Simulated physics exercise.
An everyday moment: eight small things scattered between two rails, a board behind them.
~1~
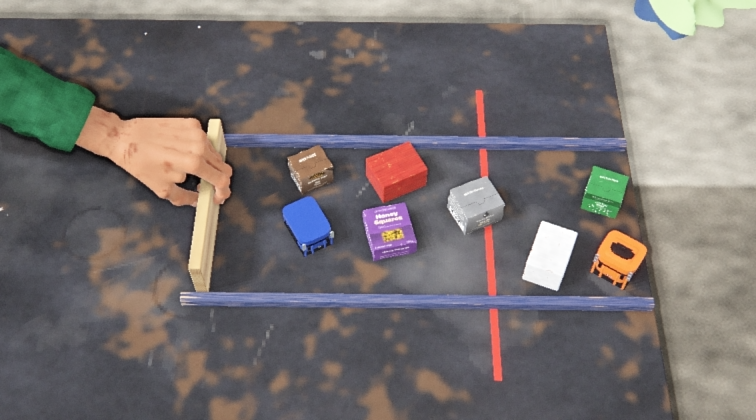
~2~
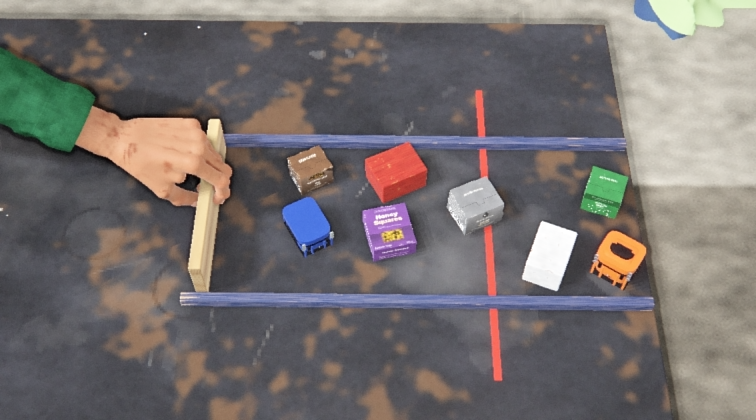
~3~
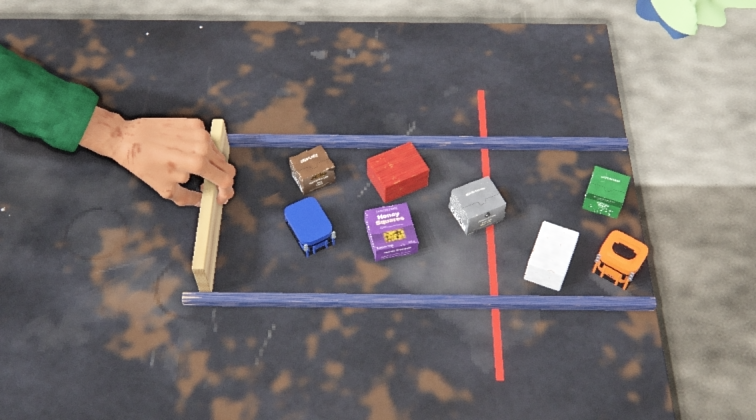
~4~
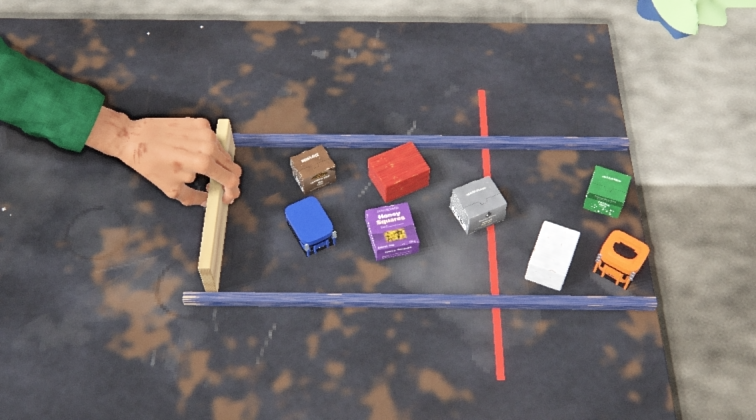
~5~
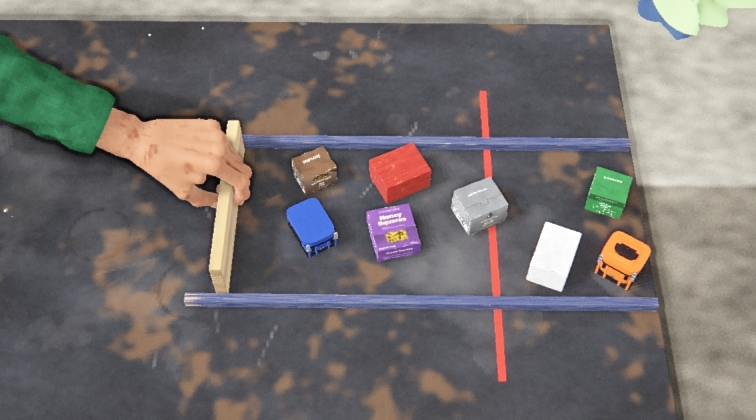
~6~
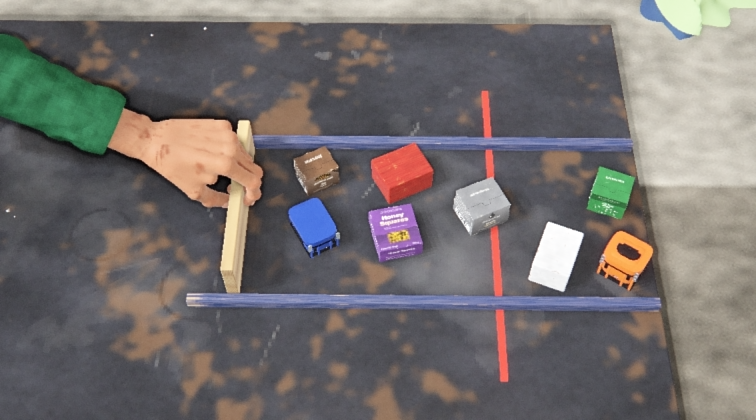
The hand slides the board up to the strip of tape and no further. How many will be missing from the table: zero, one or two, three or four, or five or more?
As it turns out, the number that fall off is zero.
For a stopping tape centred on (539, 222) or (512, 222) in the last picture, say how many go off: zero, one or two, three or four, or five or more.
Taking them in turn, just one or two; none.
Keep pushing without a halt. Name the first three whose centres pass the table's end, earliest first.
The order is the green box, then the orange case, then the grey box.
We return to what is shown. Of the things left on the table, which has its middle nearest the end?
Foremost is the green box.
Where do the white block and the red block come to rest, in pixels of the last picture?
First (593, 263), then (553, 178).
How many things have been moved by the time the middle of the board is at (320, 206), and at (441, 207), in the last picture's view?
At the one place 2, at the other 5.
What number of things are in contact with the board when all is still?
The number is 2.
Early on, none off yet; orange case at rest near (625, 260); green box at rest near (611, 193); white block at rest near (556, 257).
A while later, none off yet; orange case at rest near (625, 260); green box at rest near (611, 193); white block moving near (561, 257).
Finally, the number that fall off is zero.
